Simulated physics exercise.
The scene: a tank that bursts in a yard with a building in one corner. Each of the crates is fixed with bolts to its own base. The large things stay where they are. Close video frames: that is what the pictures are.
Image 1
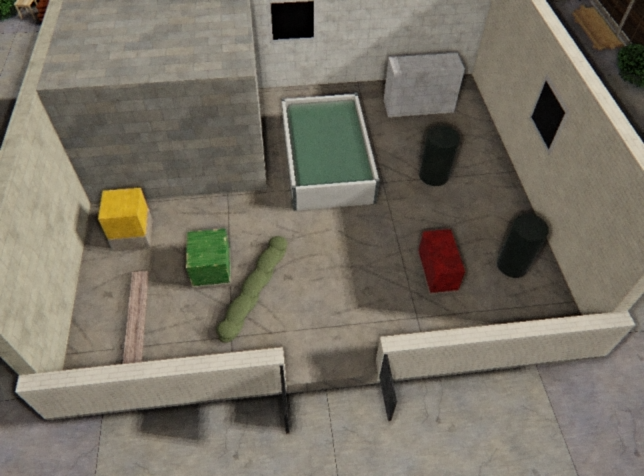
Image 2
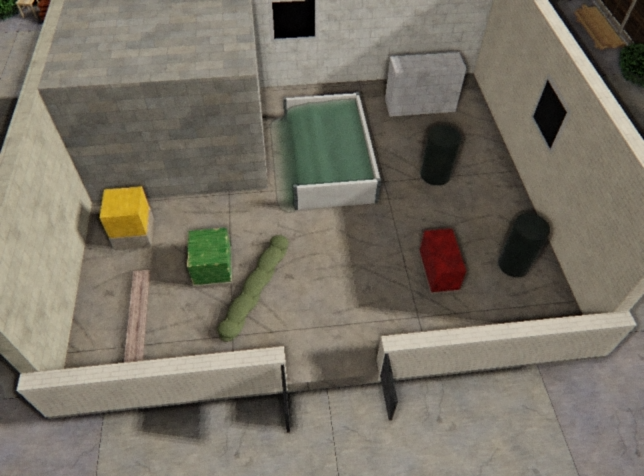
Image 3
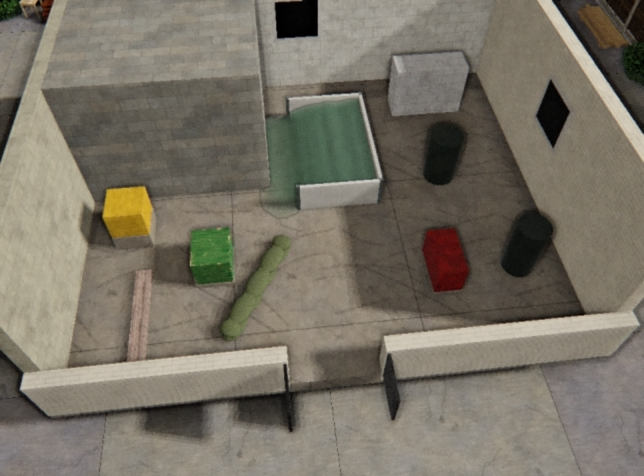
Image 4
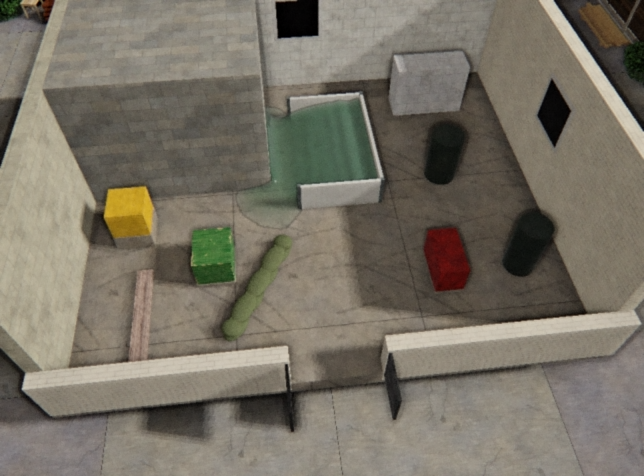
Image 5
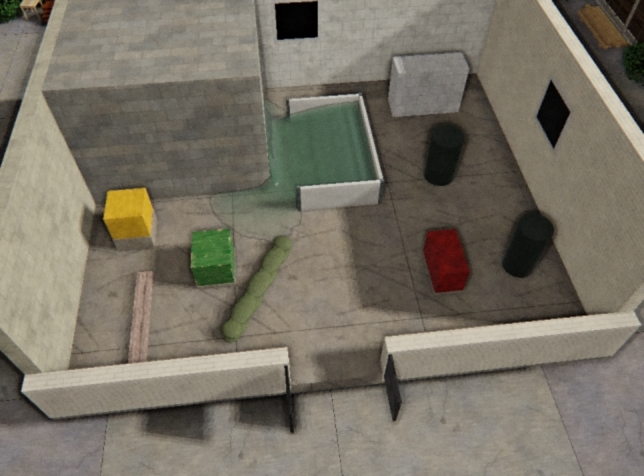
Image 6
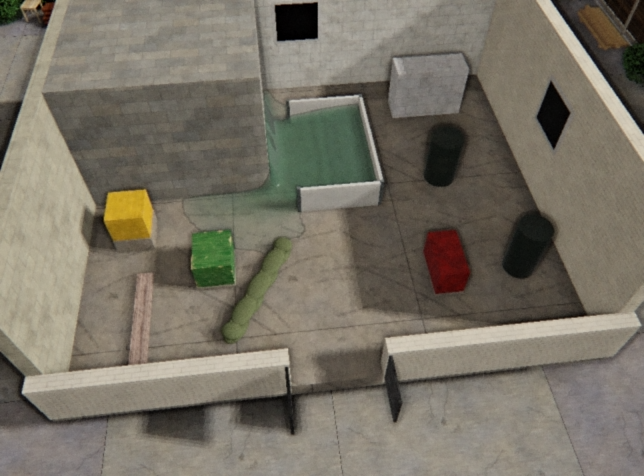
At the start, a white-walled tank of green water stands whole beside a grey block building in a walled yard. Its left side opens and water pours out toward the building, then spreads in a thin sheet along the building's front, while the coloured boxes and dark cylinders stay still.
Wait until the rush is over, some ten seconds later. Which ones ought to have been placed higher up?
In the end: The red crate stays dry; the green crate gets soaked; the yellow crate stays dry.
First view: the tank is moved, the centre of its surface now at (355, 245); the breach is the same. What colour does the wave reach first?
I'd say the green crate is first.
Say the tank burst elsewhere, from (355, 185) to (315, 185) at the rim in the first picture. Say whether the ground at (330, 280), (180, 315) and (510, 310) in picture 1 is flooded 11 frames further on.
In sequence: Inundated, untouched, untouched.
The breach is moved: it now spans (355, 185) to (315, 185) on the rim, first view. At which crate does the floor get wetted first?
The red crate comes first.
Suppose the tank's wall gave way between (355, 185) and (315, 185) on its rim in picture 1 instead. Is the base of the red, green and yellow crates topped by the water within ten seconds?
Result: Red crate gets overtopped, green crate is left untouched, yellow crate is left untouched.
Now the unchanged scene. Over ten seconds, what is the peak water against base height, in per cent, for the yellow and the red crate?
Some 70 and 60 % respectively.
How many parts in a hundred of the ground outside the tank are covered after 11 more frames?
That works out at 30 %.
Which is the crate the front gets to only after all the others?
I'd name the red one.
A moment on, water covers 15 % of the floor; the red crate not reached, the green crate water round its plinth, the yellow crate water round its plinth.
Next, water covers 30 % of the floor; the red crate not reached, the green crate water round its plinth, the yellow crate water round its plinth.
Then, water covers 40 % of the floor; the red crate not reached, the green crate water round its plinth, the yellow crate water round its plinth.
Later, water covers 55 % of the floor; the red crate water round its plinth, the green crate water round its plinth, the yellow crate water round its plinth.
In the end, water covers 85 % of the floor; the red crate stayed above the water, the green crate was topped, the yellow crate stayed above the water.
